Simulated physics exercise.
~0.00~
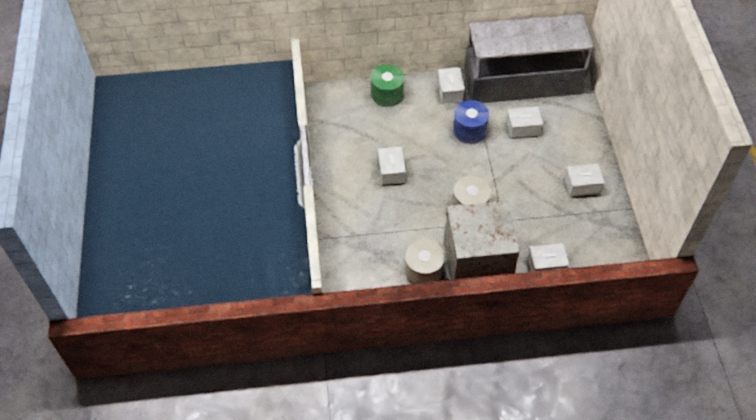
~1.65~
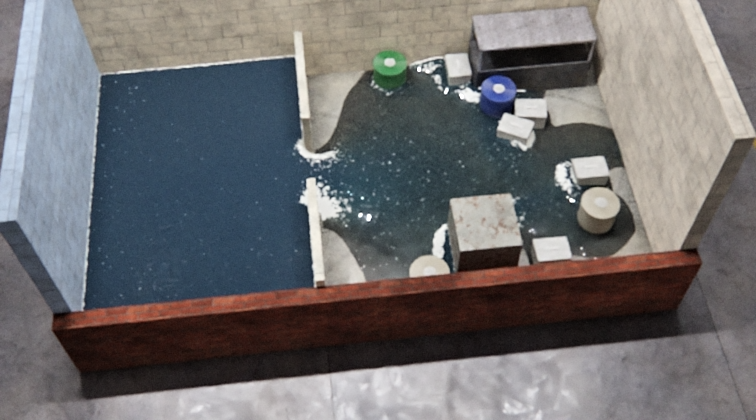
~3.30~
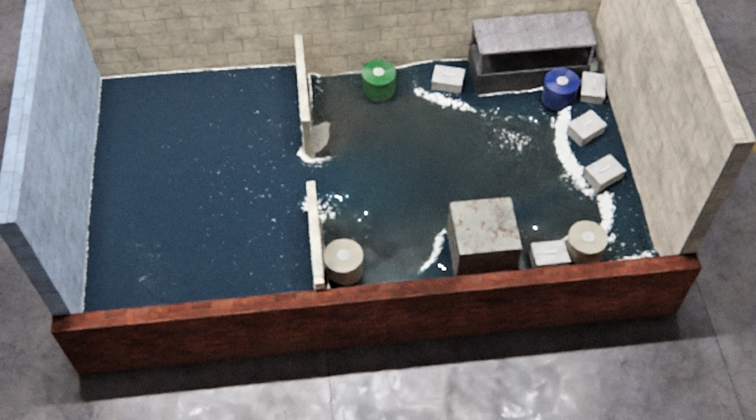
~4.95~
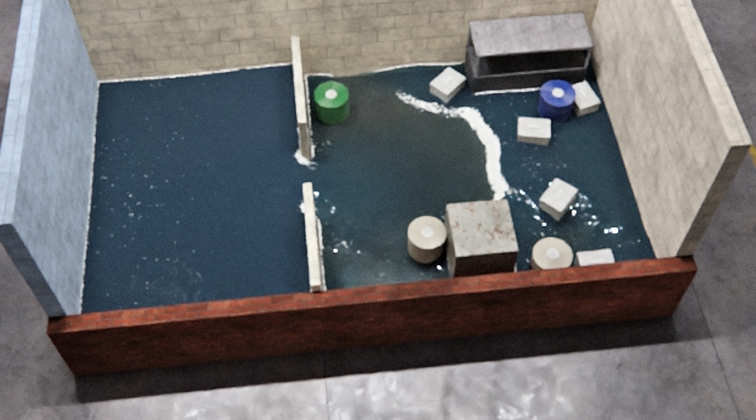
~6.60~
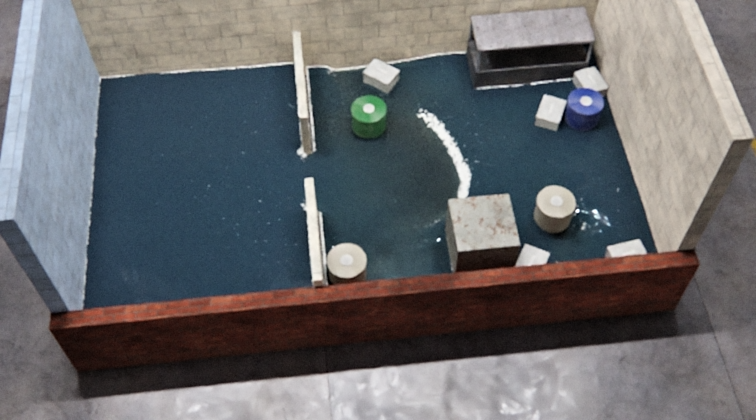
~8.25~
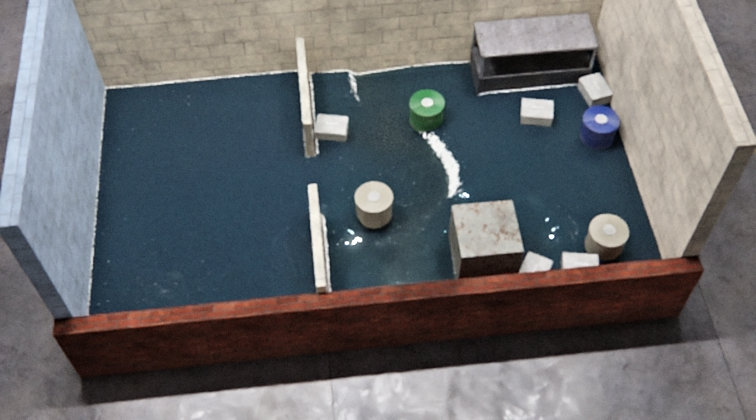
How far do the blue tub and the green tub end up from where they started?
The blue tub is carried well away to the right, ending afloat near the right wall. The green tub ends only a short way from its starting place, also afloat.
